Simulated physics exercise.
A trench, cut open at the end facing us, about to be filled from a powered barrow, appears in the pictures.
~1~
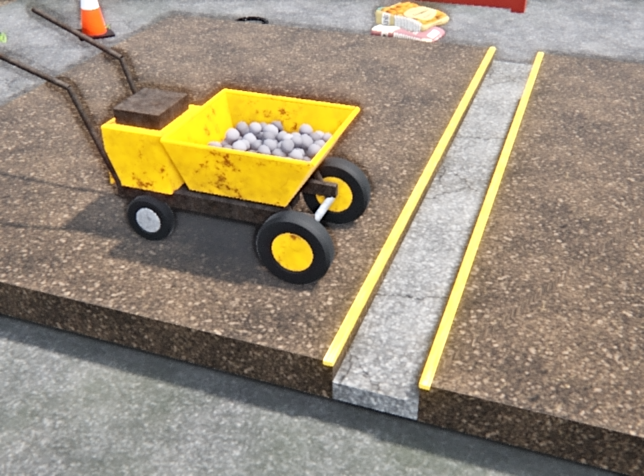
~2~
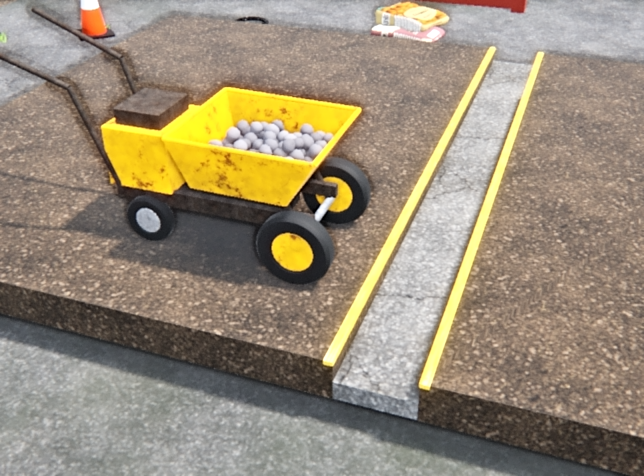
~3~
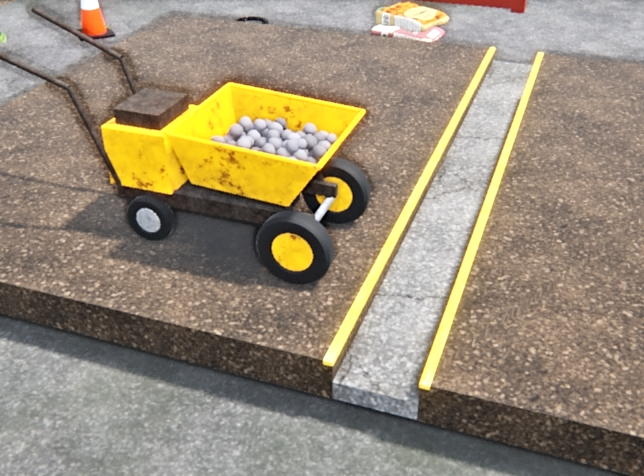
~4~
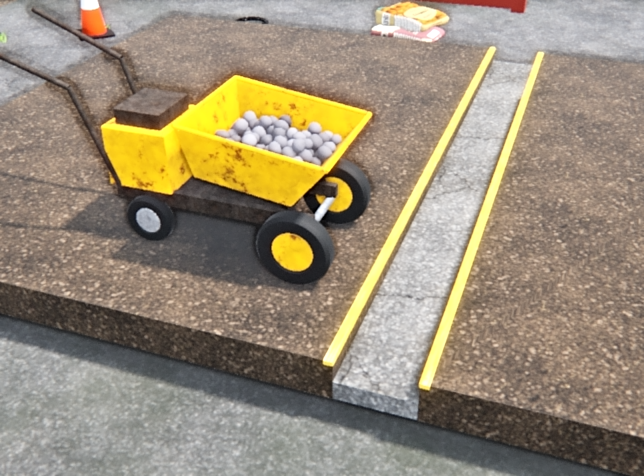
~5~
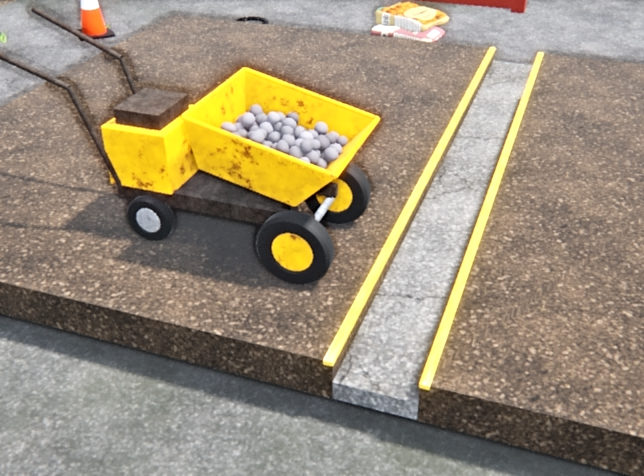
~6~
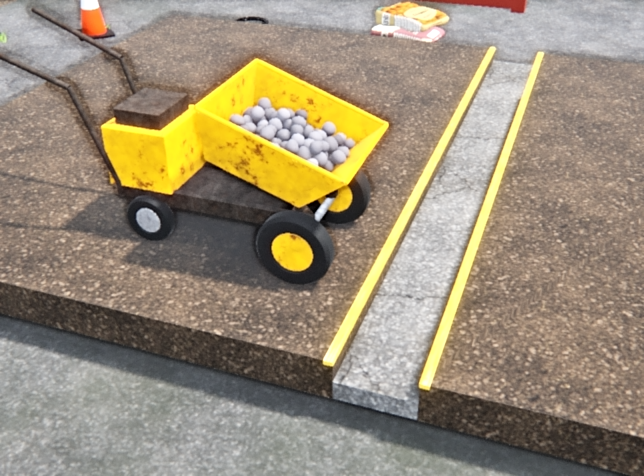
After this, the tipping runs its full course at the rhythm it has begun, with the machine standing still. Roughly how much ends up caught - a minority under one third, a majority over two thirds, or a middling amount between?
The trench receives over two thirds of the load.
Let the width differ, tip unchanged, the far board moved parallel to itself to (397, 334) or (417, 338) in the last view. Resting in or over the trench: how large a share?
30 %, then 50 %.
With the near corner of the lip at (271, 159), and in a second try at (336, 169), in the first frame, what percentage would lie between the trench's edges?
The shares come out close to 100 and 50 per cent, in that order.
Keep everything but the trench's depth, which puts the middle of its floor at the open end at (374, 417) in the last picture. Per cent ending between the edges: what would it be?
90 %, roughly.
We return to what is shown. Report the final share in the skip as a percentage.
It is some 0 percent.
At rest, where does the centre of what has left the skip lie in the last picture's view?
I'd place the middle at about (436, 279).
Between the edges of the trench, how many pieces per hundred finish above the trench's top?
Roughly 10 %.
Just after the last frame, skip tipped steeply; every one in the skip.
A moment on, skip tipped right over; almost all in the skip; just a few in or heaped over the trench; just a few falling.
Further on, skip tipped right over; roughly a quarter in the skip; roughly two thirds in or heaped over the trench; about a tenth beyond it.
When it is over, skip tipped right over; the larger part in or heaped over the trench; roughly a quarter beyond it.
